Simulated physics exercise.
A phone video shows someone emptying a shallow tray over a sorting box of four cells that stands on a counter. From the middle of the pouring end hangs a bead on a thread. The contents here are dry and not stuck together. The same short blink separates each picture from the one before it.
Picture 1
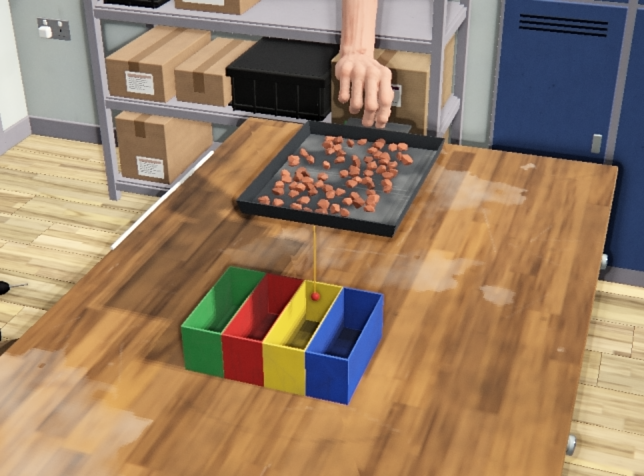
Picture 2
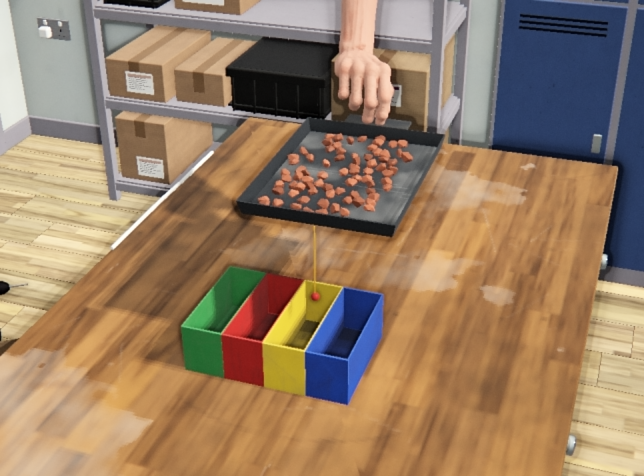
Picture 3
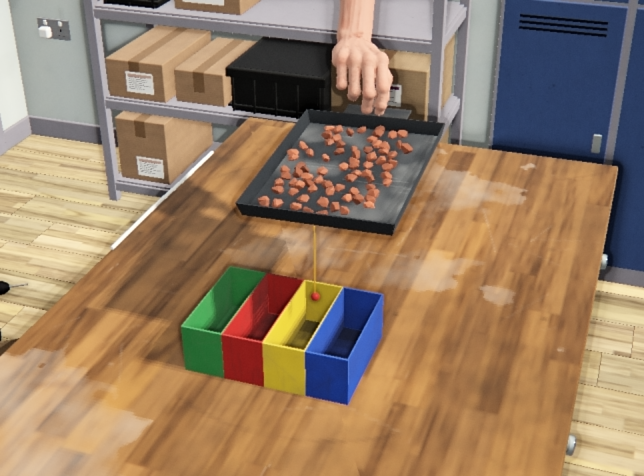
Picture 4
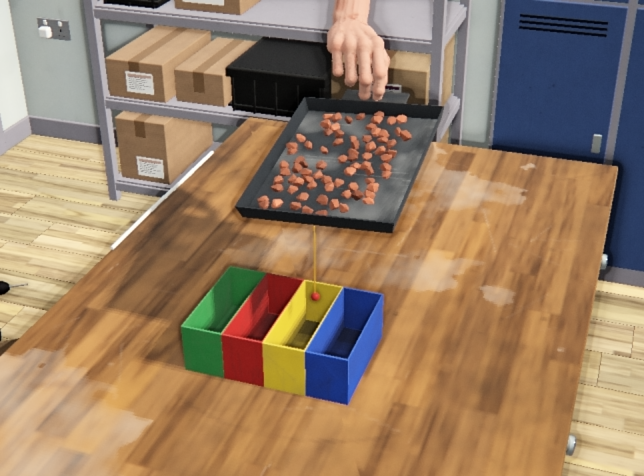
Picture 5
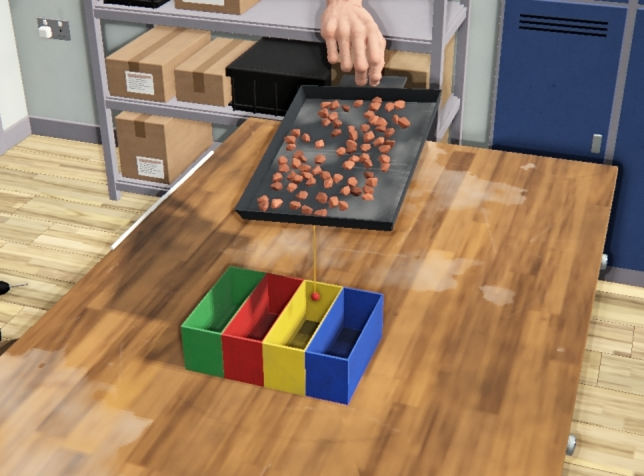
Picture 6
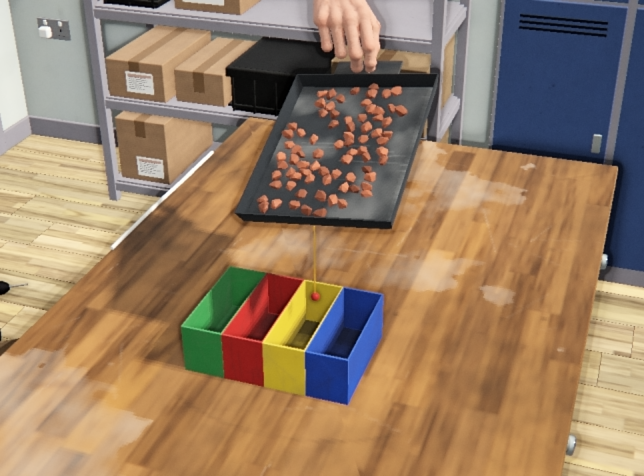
The video shows a hand raising the far end of a dark shallow tray of reddish chunks on a wooden surface, its near edge dipping slightly at the left corner, behind a box of green, red, yellow and blue cells.
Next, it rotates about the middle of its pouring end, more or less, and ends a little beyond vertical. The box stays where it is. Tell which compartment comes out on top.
It is red that comes out on top.
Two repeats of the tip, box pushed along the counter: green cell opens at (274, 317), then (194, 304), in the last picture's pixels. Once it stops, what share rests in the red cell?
Roughly 0 per cent, and 60 per cent.
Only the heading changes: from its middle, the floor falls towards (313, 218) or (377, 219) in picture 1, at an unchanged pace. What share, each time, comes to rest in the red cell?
In turn some 30 and 0 per cent.
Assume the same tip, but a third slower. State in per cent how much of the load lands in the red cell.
It would come out near 50 per cent.
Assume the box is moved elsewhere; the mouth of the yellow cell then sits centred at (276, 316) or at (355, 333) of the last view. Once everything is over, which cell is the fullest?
Taking the two placings in order, you'd get that red cell and then the green cell.
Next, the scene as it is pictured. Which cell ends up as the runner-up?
Second is the green cell.
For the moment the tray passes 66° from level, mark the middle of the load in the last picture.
Its middle sits at about pixel (276, 199).
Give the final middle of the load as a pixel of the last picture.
(251, 356).
Just after the last frame, tray tipped steeply; every one on the tray.
A moment on, tray tipped past a quarter turn; roughly a quarter on the tray; roughly a third in the red cell; roughly a quarter in the green cell; about a tenth in the yellow cell; about a tenth falling or outside the box.
Further on, tray tipped past a quarter turn; roughly half in the red cell; roughly a quarter in the green cell; about a tenth in the yellow cell; just a few falling or outside the box.
When it is over, tray tipped past a quarter turn; roughly half in the red cell; roughly a quarter in the green cell; about a tenth in the yellow cell; not one in the blue cell; just a few outside the box.
